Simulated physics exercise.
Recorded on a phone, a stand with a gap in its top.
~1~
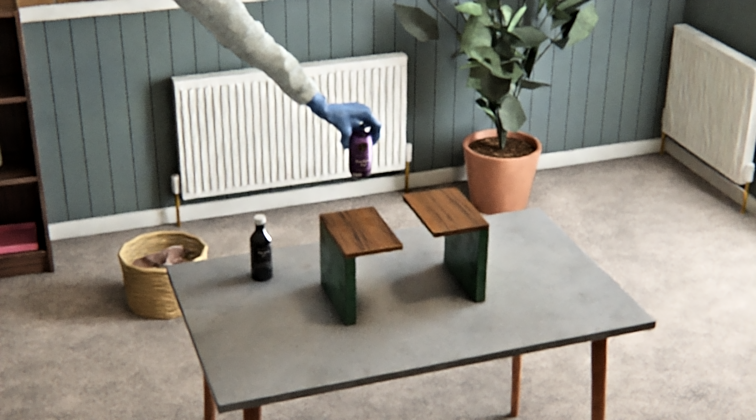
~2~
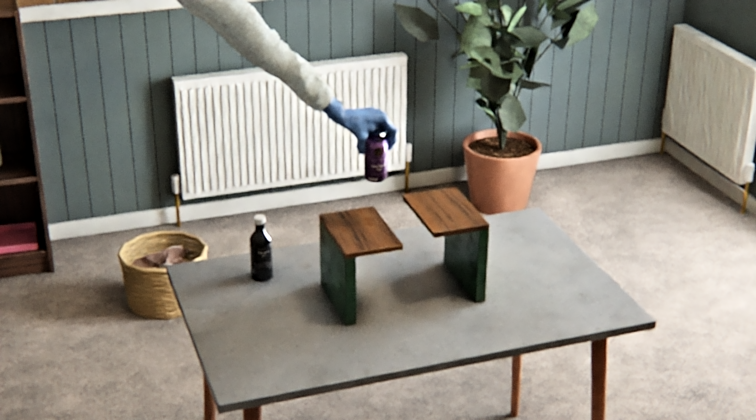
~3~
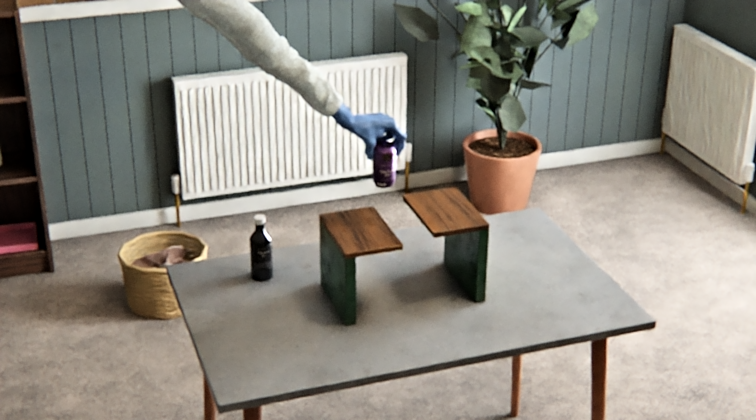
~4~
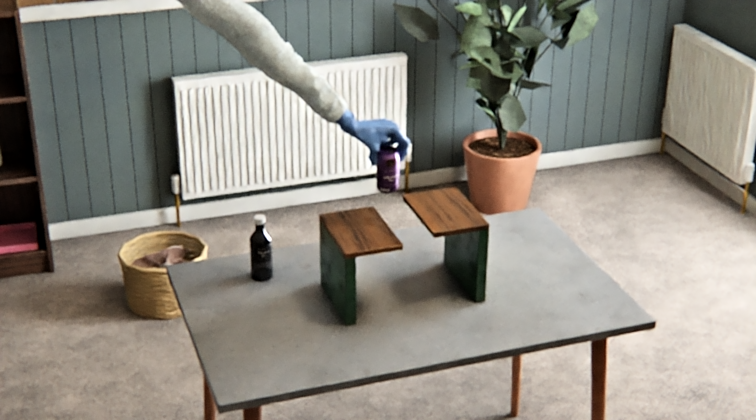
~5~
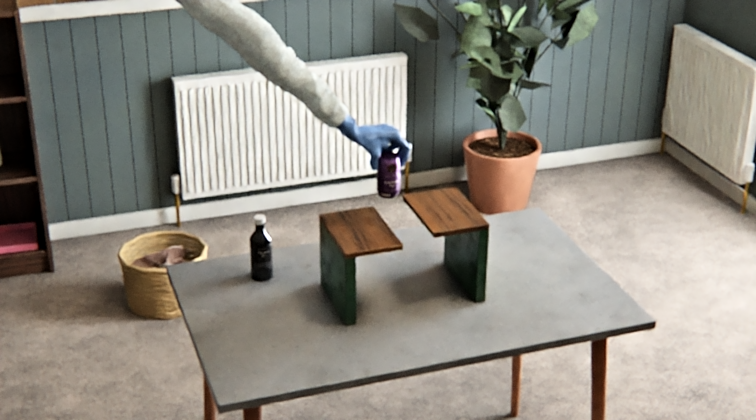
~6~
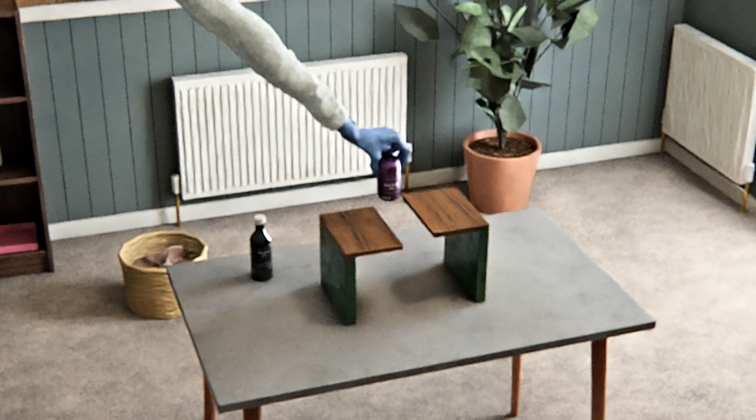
Above a grey table, a gloved hand moves a purple can slightly right and down.
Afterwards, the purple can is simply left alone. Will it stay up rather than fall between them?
It stays up.
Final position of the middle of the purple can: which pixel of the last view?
The object finishes roughly at pixel (406, 212).
Then, 0.20 s past the last view, purple can displaced about its own width near (389, 195).
Then, 0.30 s past the last view, purple can displaced about its own width near (389, 203).
Then, 0.60 s past the last view, purple can rocked 26° from its first pose near (397, 206).
Then, 0.70 s past the last view, purple can rocked 50° from its first pose near (405, 211).
Finally, down or leaning hard on the stand or table, purple can; black bottle still in place. Final places as the last picture's camera would see them, purple can near (405, 212). The can lodges.
